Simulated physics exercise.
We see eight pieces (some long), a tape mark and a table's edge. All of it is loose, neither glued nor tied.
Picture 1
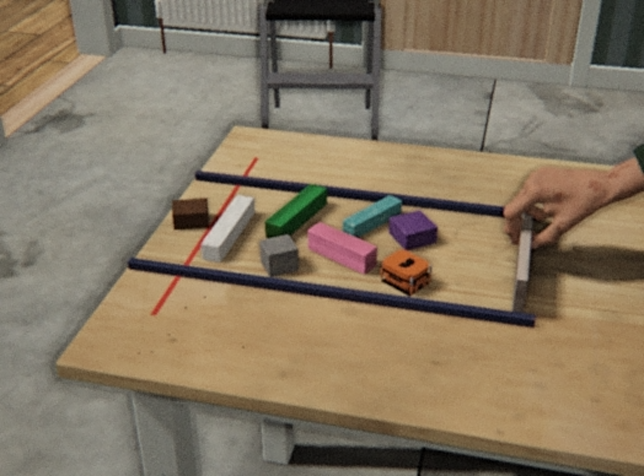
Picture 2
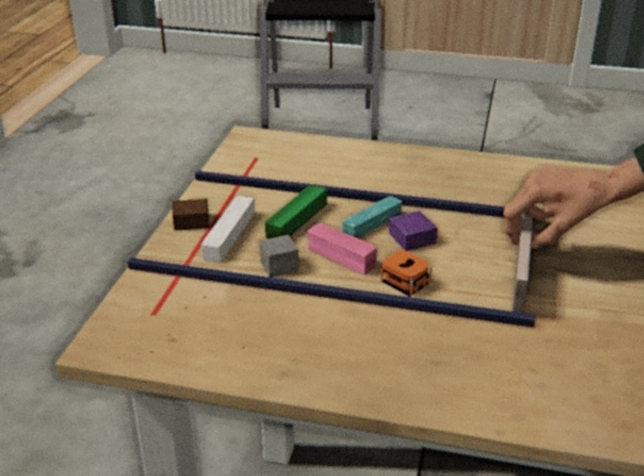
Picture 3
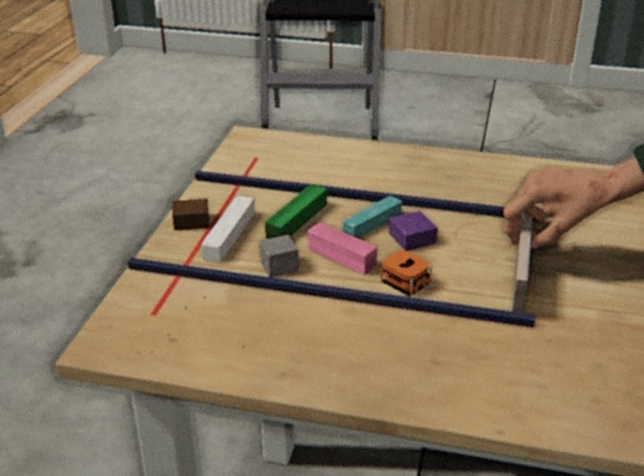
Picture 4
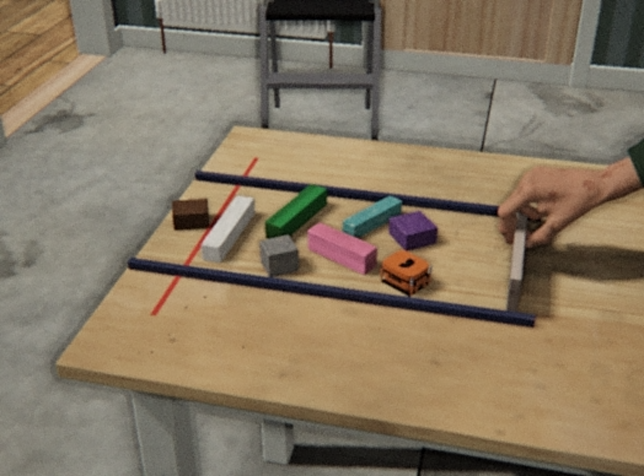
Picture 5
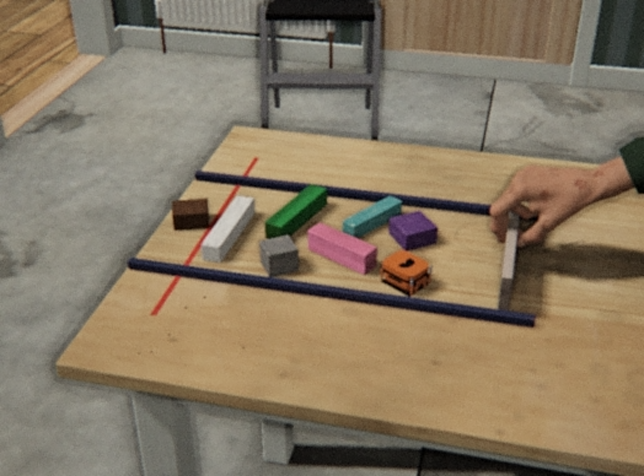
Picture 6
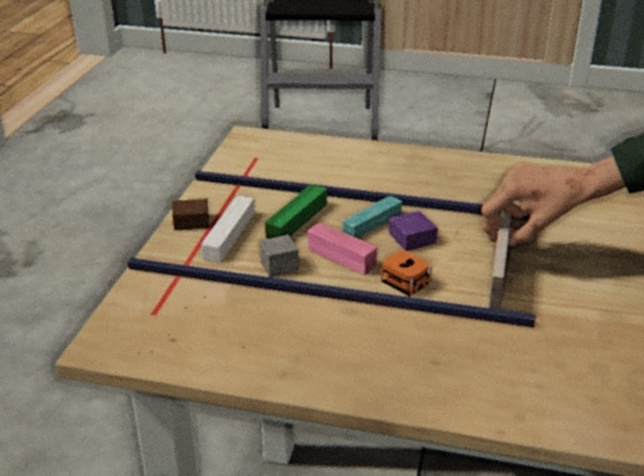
A hand slides an upright board slightly left between two dark rails toward motionless coloured blocks.
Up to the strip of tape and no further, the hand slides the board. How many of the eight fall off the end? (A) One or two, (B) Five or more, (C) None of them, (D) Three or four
D, three or four.
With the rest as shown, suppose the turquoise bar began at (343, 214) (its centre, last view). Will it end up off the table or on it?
If so, it stays where it is.
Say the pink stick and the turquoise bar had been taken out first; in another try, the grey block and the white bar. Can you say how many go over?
First 2, then 2.
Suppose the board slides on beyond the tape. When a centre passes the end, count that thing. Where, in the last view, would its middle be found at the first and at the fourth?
At (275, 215) for the first, at (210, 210) for the fourth.
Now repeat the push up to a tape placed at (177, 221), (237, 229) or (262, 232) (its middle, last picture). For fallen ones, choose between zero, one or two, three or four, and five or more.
Counts for the three tries are more than four, one to two and just one or two.
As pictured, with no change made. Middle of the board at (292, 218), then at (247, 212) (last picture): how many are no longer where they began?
The count is 8 at the first point and 8 at the second.
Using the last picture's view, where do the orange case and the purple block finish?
(174, 239) and (194, 207).
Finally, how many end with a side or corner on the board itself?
It's 3 of them.
Early on, none off yet; brown block at rest near (191, 214); white bar at rest near (229, 228); green stick moving near (291, 210).
Finally, the number that fall off is three or four; lost, green stick, white bar and brown block.
